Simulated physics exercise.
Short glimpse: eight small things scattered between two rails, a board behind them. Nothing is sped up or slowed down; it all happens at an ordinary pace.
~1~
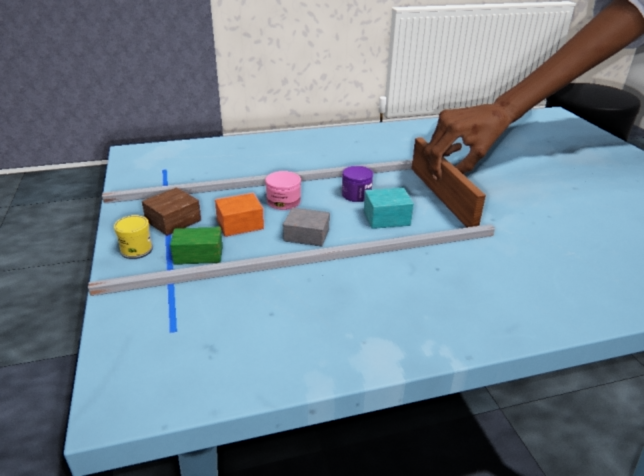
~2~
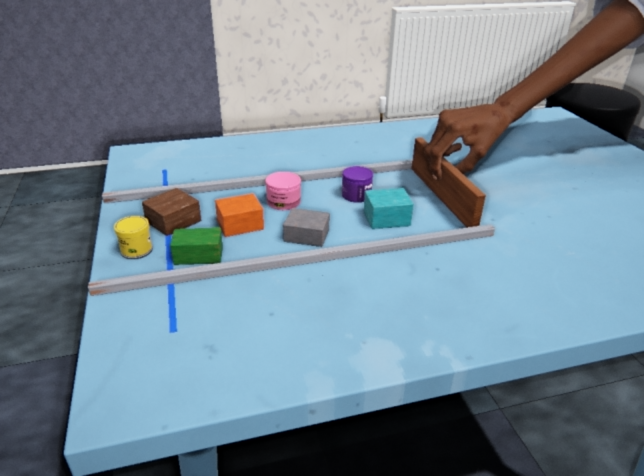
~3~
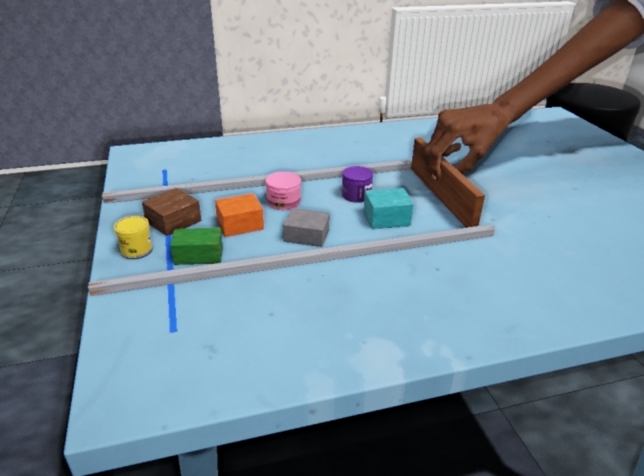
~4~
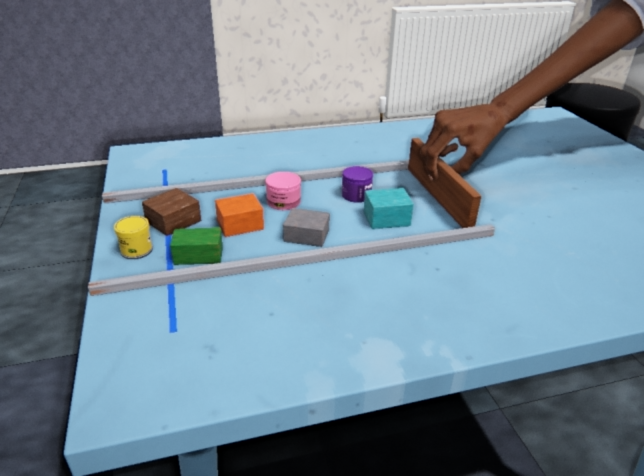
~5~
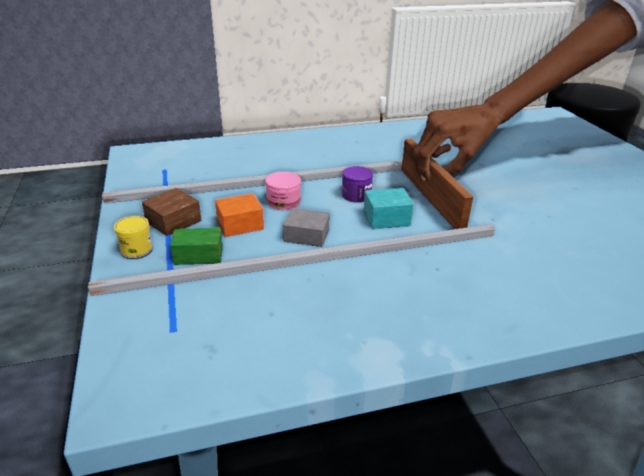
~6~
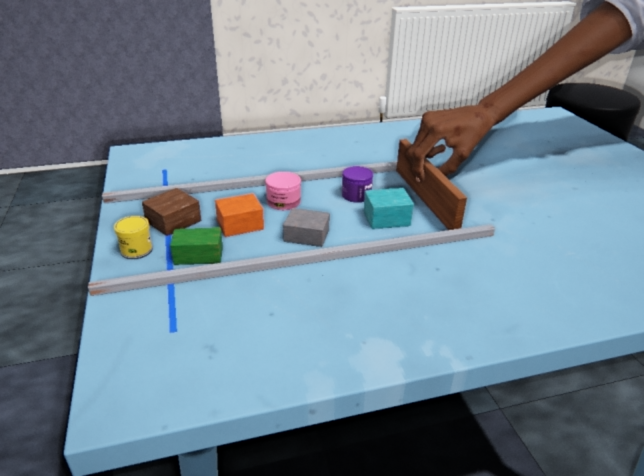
A light blue table stands near a white radiator in a room, seen from above and to one side by a still camera. Between two grey rails lie yellow, brown, green, orange, pink, grey, purple and turquoise blocks and tubs, with blue tape crossing at the left. At the right, a hand holds a brown board upright, still at first, then slides it slightly left, touching none of the objects.
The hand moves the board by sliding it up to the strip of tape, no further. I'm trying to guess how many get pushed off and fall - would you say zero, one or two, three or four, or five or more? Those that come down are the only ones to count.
I would say one or two.
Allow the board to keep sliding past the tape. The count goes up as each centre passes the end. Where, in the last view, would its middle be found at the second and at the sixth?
I'd say close to (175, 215), and after that close to (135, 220).
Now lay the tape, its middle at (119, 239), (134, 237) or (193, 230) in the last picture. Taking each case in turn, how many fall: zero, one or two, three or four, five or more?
Going through the tapes in order, the count is at least five, then more than four, then one to two.
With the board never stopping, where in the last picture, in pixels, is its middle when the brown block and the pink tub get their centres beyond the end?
Brown block: (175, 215); pink tub: (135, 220).
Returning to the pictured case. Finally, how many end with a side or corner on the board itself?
At rest, 2 are in contact.
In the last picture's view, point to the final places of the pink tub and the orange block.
Final spots - pink tub (127, 198), orange block (121, 225).
Soon after, none off yet; yellow tin at rest near (134, 238); brown block at rest near (172, 211); green block at rest near (197, 246).
In the end, the number that fall off is one or two; gone, green block and brown block.
